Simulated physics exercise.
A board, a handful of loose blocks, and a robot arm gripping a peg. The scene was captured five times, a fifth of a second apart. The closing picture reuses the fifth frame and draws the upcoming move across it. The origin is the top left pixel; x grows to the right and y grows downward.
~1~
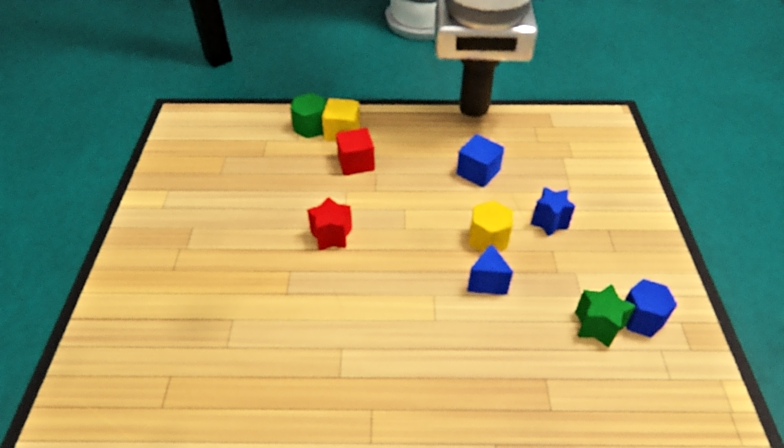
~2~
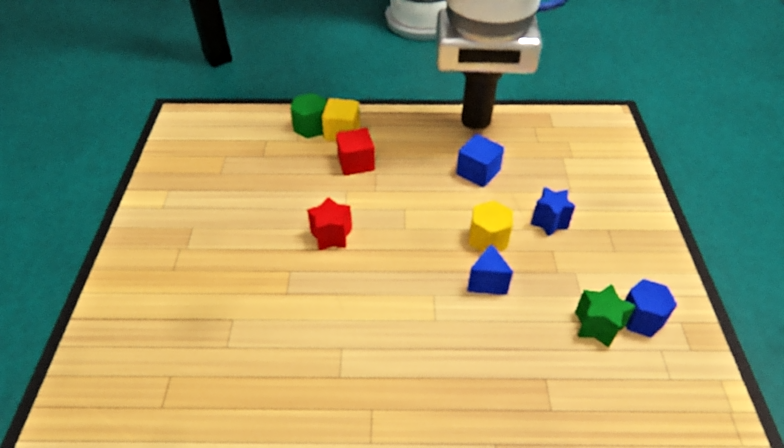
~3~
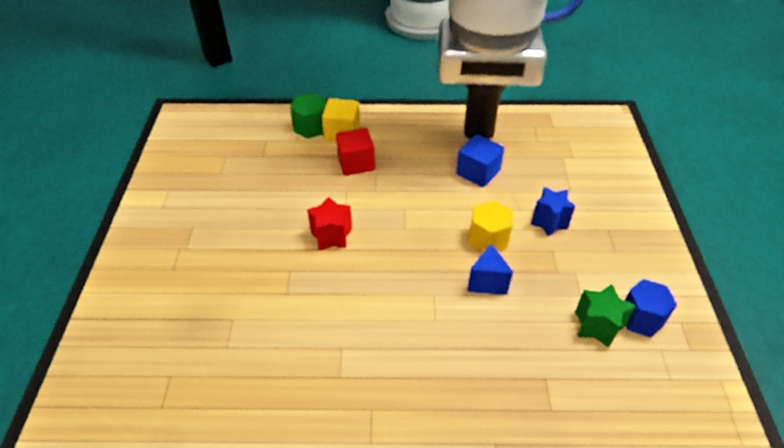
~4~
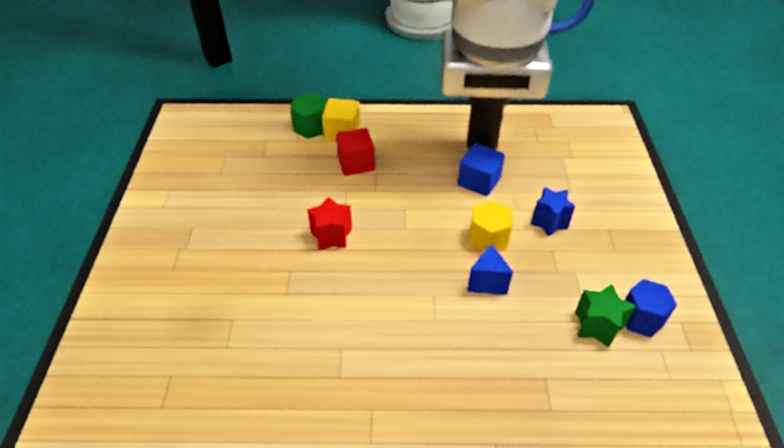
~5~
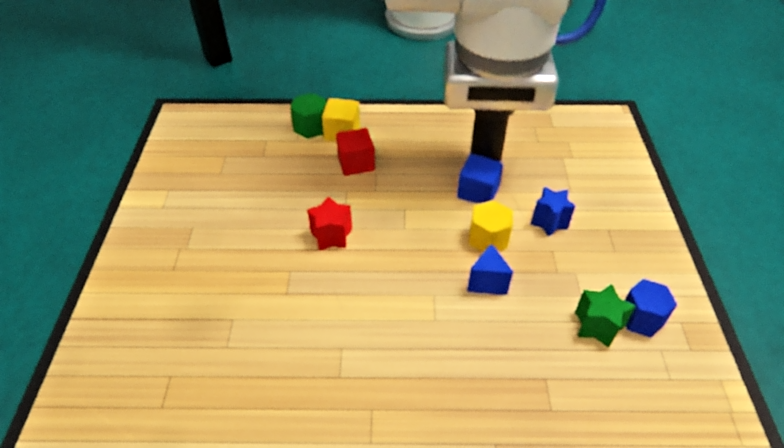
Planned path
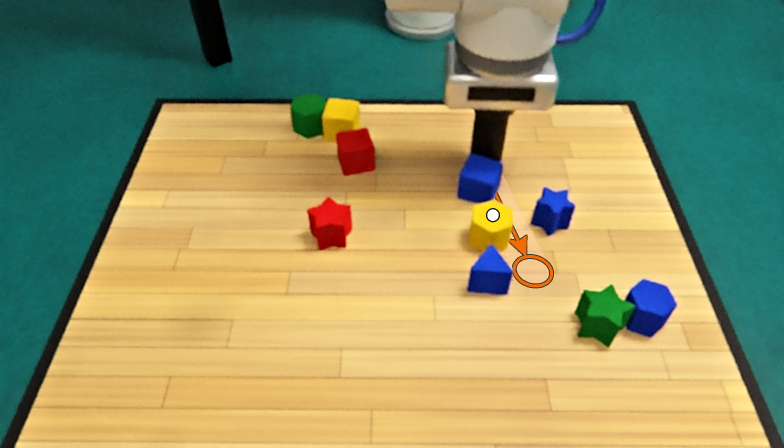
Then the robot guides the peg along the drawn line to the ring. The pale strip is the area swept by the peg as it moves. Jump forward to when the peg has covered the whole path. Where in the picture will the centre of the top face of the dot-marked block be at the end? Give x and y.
It should be at (492, 237) by then.
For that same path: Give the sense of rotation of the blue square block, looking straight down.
Seen from overhead, it turns clockwise.
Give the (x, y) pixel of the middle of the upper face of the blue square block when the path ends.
Its top middle is near (474, 198).
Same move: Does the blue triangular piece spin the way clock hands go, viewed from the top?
The answer is no.
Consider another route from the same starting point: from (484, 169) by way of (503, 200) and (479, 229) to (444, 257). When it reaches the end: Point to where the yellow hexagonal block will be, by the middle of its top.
It is at (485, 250).
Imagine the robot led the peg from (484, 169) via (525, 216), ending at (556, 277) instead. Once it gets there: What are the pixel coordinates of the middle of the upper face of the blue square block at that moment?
Near (484, 185).
Drawn move, from (484, 169) directly to (533, 271); the dot is on the yellow hexagonal block.
What follows on the original path. One third of the way, peg at (501, 188); blue square block at (479, 195), turned 35° clockwise; yellow hexagonal block at (493, 224).
Two thirds of the way, peg at (518, 222); blue square block at (474, 198), turned 45° clockwise; yellow hexagonal block at (492, 229).
At the end, peg at (536, 259); blue square block at (474, 198), turned 45° clockwise; blue triangular piece at (486, 265), turned 30° anticlockwise; yellow hexagonal block at (492, 237), turned 35° clockwise; blue star still.
